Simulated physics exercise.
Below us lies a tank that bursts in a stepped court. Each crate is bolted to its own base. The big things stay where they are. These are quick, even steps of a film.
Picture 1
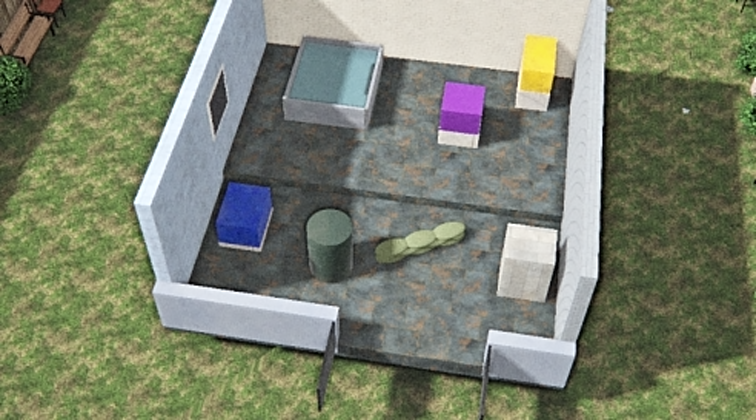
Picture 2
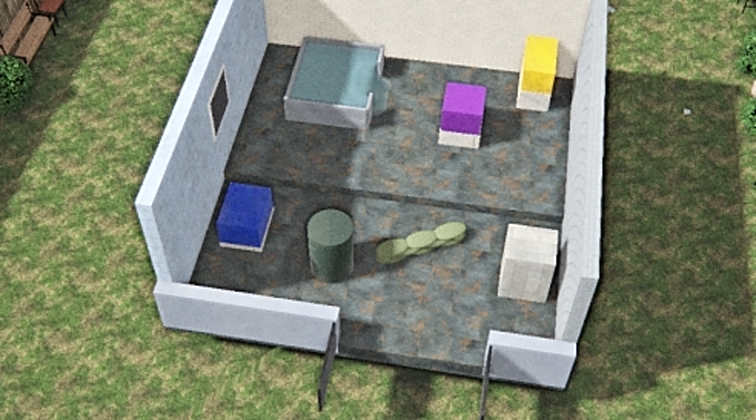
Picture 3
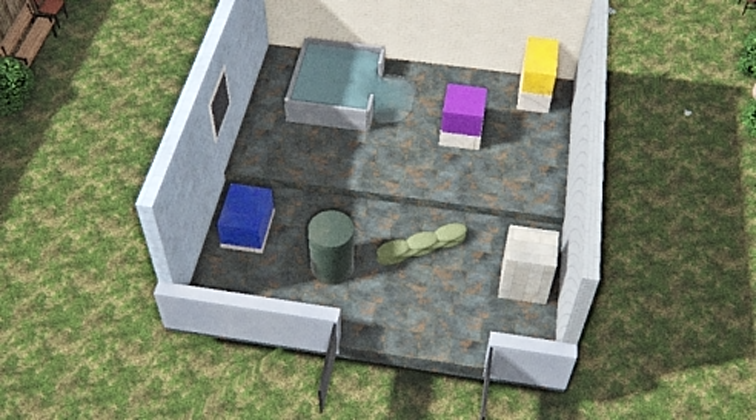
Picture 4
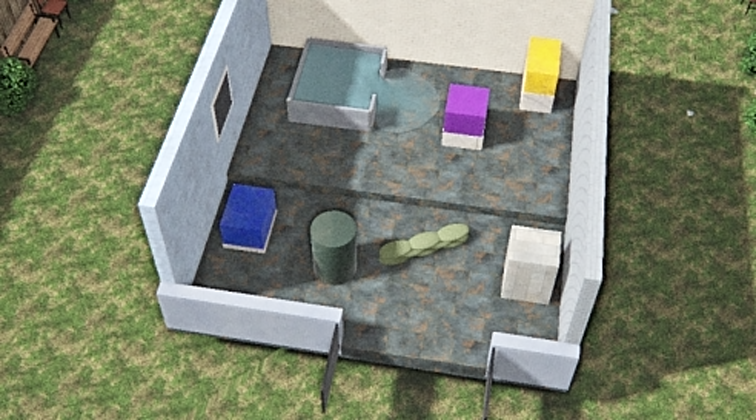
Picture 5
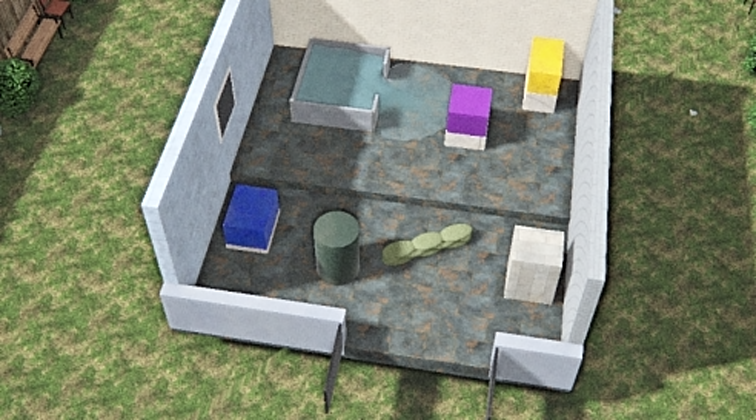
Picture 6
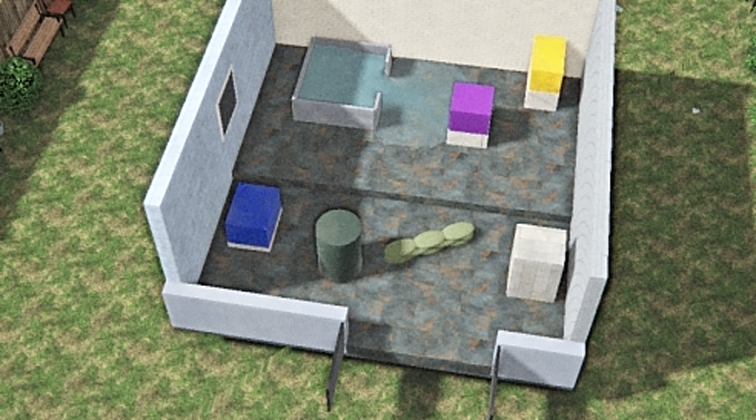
Walled open-roofed court with coloured blocks, where a square tank opens at its right side and water spreads across the floor.
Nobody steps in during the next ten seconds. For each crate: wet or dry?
The yellow crate stays dry; the purple crate stays dry; the blue crate stays dry.
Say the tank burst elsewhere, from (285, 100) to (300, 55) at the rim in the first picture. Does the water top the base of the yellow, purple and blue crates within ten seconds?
One by one: The yellow one is spared; the purple one is safe; the blue one is topped.
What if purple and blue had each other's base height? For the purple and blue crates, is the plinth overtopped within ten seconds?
One by one: Purple crate takes water; blue crate is safe.
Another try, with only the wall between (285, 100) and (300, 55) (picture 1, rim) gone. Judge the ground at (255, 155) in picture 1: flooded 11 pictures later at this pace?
At that place: Awash.
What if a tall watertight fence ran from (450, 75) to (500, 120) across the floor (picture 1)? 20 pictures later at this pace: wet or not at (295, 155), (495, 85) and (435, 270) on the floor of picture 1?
In that order: Not flooded, flooded, dry.
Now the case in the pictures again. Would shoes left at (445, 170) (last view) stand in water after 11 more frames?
Verdict: Under water.
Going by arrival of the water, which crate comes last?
I say the blue one.
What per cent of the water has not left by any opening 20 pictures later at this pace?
About 100 per cent.
A moment on, water covers 15 % of the floor; the yellow crate water round its plinth, the purple crate water round its plinth, the blue crate not reached.
Next, water covers 25 % of the floor; the yellow crate water round its plinth, the purple crate water round its plinth, the blue crate not reached.
Then, water covers 35 % of the floor; the yellow crate water round its plinth, the purple crate water round its plinth, the blue crate not reached.
Later, water covers 50 % of the floor; the yellow crate water round its plinth, the purple crate water round its plinth, the blue crate water round its plinth.
In the end, water covers 80 % of the floor; the yellow crate stayed above the water, the purple crate stayed above the water, the blue crate stayed above the water.
